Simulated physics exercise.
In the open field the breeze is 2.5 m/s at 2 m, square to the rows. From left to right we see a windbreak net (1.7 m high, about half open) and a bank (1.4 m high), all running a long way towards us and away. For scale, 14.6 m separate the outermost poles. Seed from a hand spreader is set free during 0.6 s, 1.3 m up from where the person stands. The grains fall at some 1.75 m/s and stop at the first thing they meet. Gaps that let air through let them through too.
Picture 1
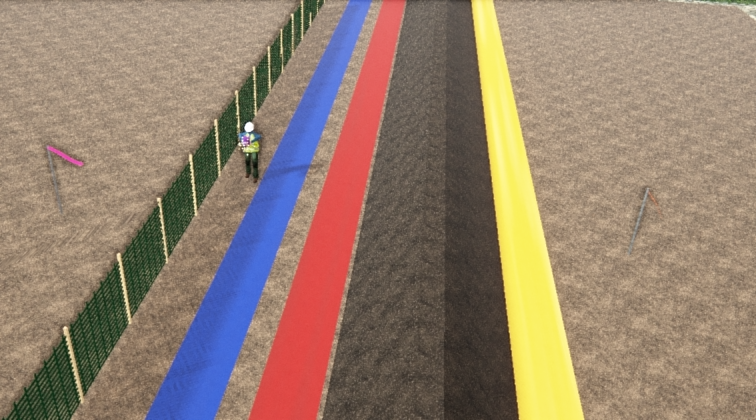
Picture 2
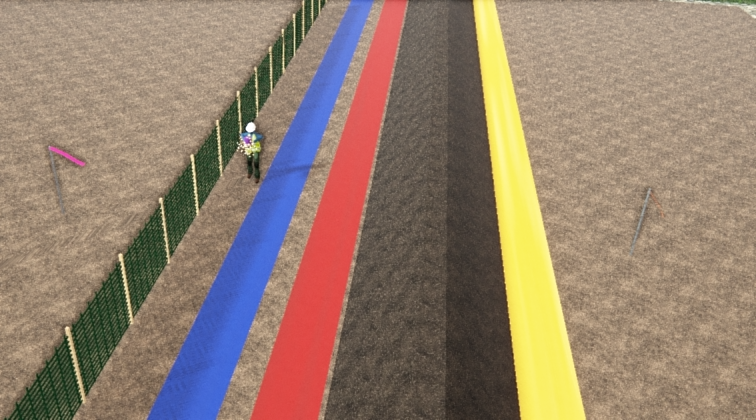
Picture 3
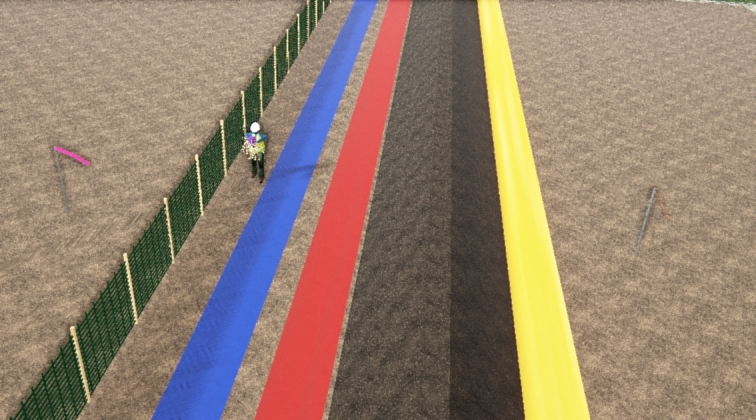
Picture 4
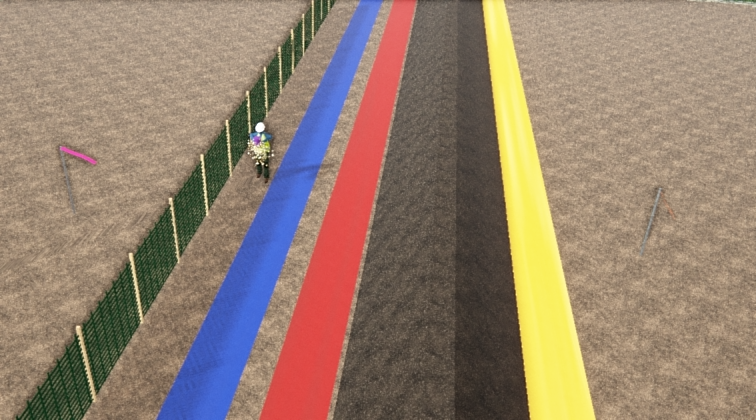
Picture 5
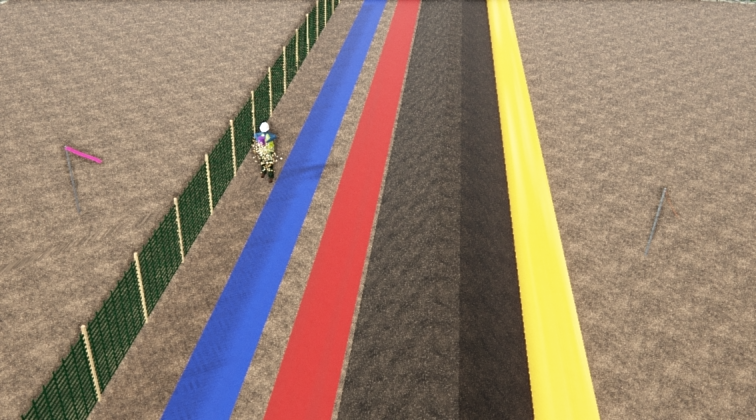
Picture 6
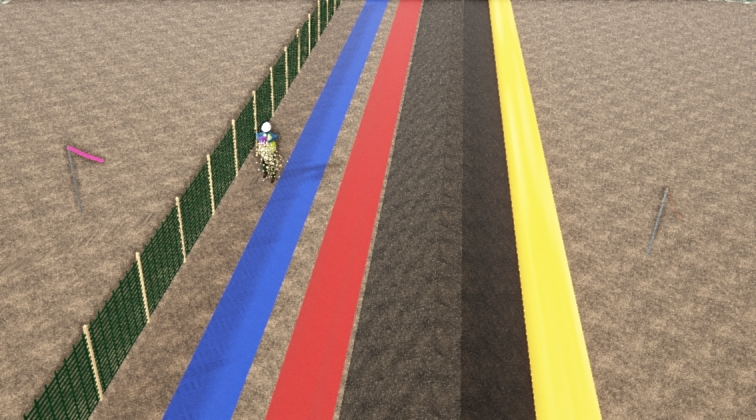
Pale seed scattered from a white-hatted person standing between a green net fence and a long blue strip, spreading into a small cloud lower and slightly rightward, while a pink ribbon streamed right.
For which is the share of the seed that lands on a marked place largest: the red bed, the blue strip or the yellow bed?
The blue one.
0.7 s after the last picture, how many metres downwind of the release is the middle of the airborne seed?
About 0.5 m.
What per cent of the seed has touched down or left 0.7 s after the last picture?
Some 45 per cent.
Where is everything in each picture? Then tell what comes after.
The left ribbon ends at (82, 164), leaning 65 degrees to the right, the seed in the air spans x = 240 to 250 around y = 145 and it comes from (246, 145), in the first picture.
The seed in the air spans x = 240 to 255 around y = 145, the yellow one passes (524, 243), the blue one passes (268, 219) and the red one passes (336, 225), in the second picture.
The left ribbon ends at (89, 164), leaning 65 degrees to the right, the seed in the air spans x = 245 to 260 around y = 150 and the top of the bank crosses (442, 160), in the third picture.
The seed in the air spans x = 250 to 265 around y = 150, the yellow one passes (525, 195), the blue one passes (297, 174) and the red one passes (357, 180), in the fourth picture.
The left ribbon ends at (101, 162), leaning 70 degrees to the right and the seed in the air spans x = 255 to 275 around y = 150, in the fifth picture.
The seed in the air spans x = 255 to 280 around y = 155 and the top of the windbreak net crosses (228, 130), in the sixth picture.
Then, 0.7 s after the last picture, 47 % is no longer flying here, and 0 % lies on the yellow bed, 39 % on the blue strip and 0 % on the red bed; the middle of what still flies is 0.4 m above the low ground, near (282, 177).
Then, 1.5 s after the last picture, 96 % is no longer flying here, and 0 % lies on the yellow bed, 83 % on the blue strip and 0 % on the red bed.
Then, 3.0 s after the last picture, 100 % is no longer flying here, and 0 % lies on the yellow bed, 86 % on the blue strip and 0 % on the red bed.
Then, 7.5 s after the last picture, 100 % is no longer flying here, and 0 % lies on the yellow bed, 86 % on the blue strip and 0 % on the red bed.
Then, 44.5 s after the last picture, 100 % is no longer flying here, and 0 % lies on the yellow bed, 86 % on the blue strip and 0 % on the red bed.
